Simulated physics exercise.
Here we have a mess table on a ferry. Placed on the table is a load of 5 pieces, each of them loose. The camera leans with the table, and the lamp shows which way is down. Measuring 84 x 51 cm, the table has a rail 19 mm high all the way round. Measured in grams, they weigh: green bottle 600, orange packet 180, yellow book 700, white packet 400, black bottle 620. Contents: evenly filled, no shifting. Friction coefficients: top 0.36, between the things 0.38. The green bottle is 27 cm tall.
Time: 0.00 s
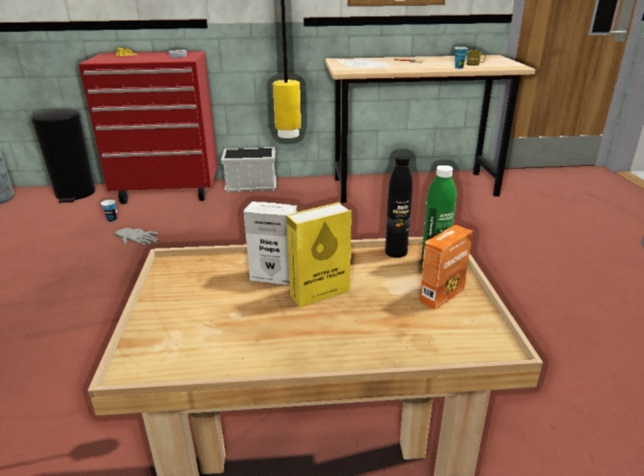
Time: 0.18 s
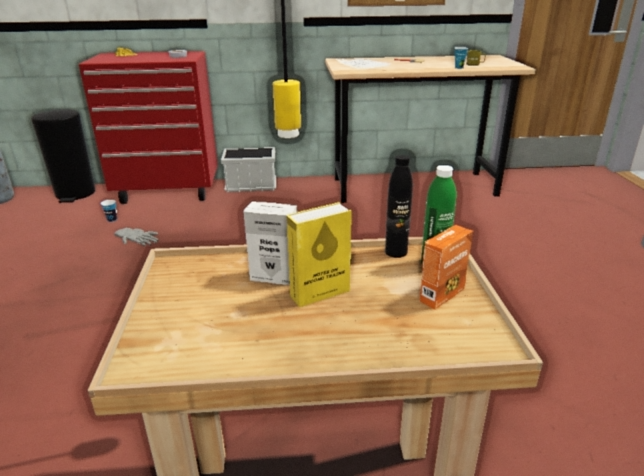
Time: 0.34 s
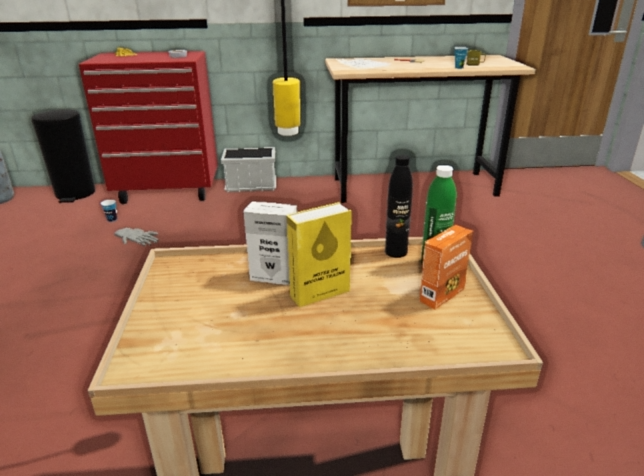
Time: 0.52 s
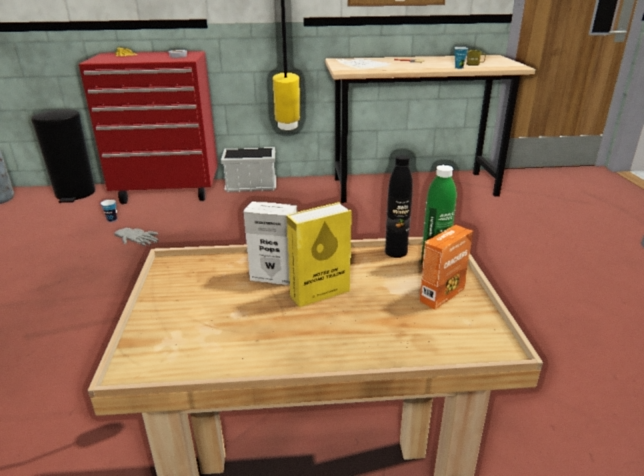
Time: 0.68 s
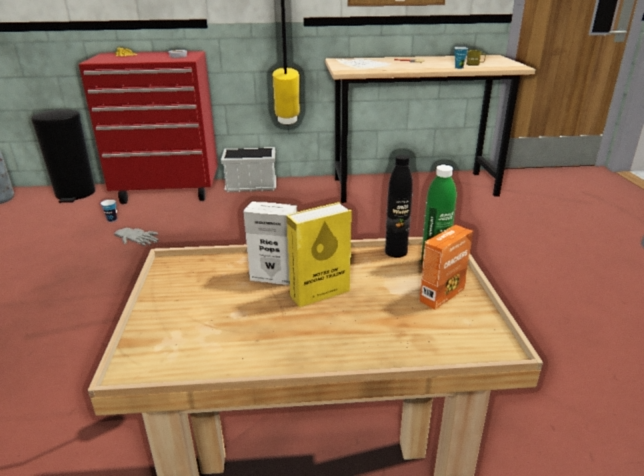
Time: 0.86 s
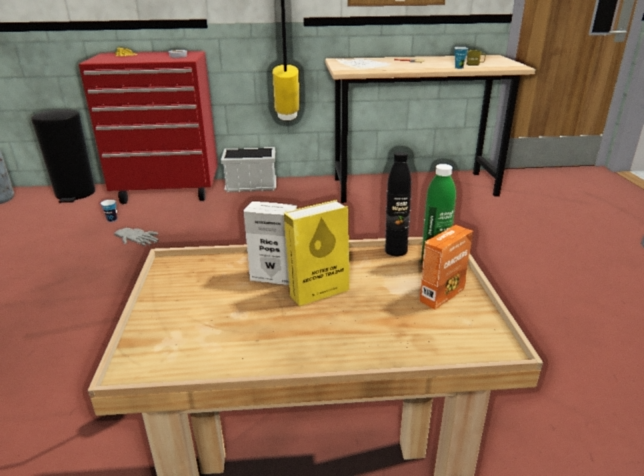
The footage shows two bottles, a white packet, a yellow book and an orange packet on a wooden table in a workshop-like room; the hanging yellow lamp swings slightly, then the book and black bottle tilt a little.
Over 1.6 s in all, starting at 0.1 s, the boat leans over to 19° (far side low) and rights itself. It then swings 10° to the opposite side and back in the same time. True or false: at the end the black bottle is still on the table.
False.
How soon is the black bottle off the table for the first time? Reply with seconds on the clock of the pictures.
Answer: About 1.0 s.
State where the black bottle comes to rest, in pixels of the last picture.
It finishes at roughly (366, 358).
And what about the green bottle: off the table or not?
When everything stops, the green bottle is out of bounds.
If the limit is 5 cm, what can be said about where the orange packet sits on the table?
As for the orange packet, it stays where it was.
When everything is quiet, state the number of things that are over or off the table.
The answer is 4.
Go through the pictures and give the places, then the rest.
Boat level; black bottle (399, 207); green bottle (439, 218), in the first frame.
Boat level; yellow book (320, 255); white packet (273, 244), in the second frame.
Boat heeled 4°, far side down; green bottle (439, 218); orange packet (446, 267), in the third frame.
Boat heeled 10°, far side down; yellow book (320, 255); white packet (273, 244), in the fourth frame.
Boat heeled 16°, far side down; green bottle (439, 218); orange packet (446, 267), in the fifth frame.
Boat heeled 19°, far side down; black bottle (398, 205) rocked 4° off its seat; yellow book (318, 253) rocked 4° off its seat, in the sixth frame.
By 1.16 s, boat heeled 14°, far side down; black bottle now off the table; yellow book rocked 40° off its seat; white packet rocked 38° off its seat.
By 1.36 s, boat heeled 7°, far side down; green bottle and white packet now off the table; yellow book on its side.
By 1.76 s, boat level; white packet on its side; yellow book rocked 68° off its seat.
When it is over (3.8 s), off the table, green bottle and black bottle; lying over on the table, yellow book and white packet; the last one within 5 cm of the start. In the last view, black bottle near (366, 358).
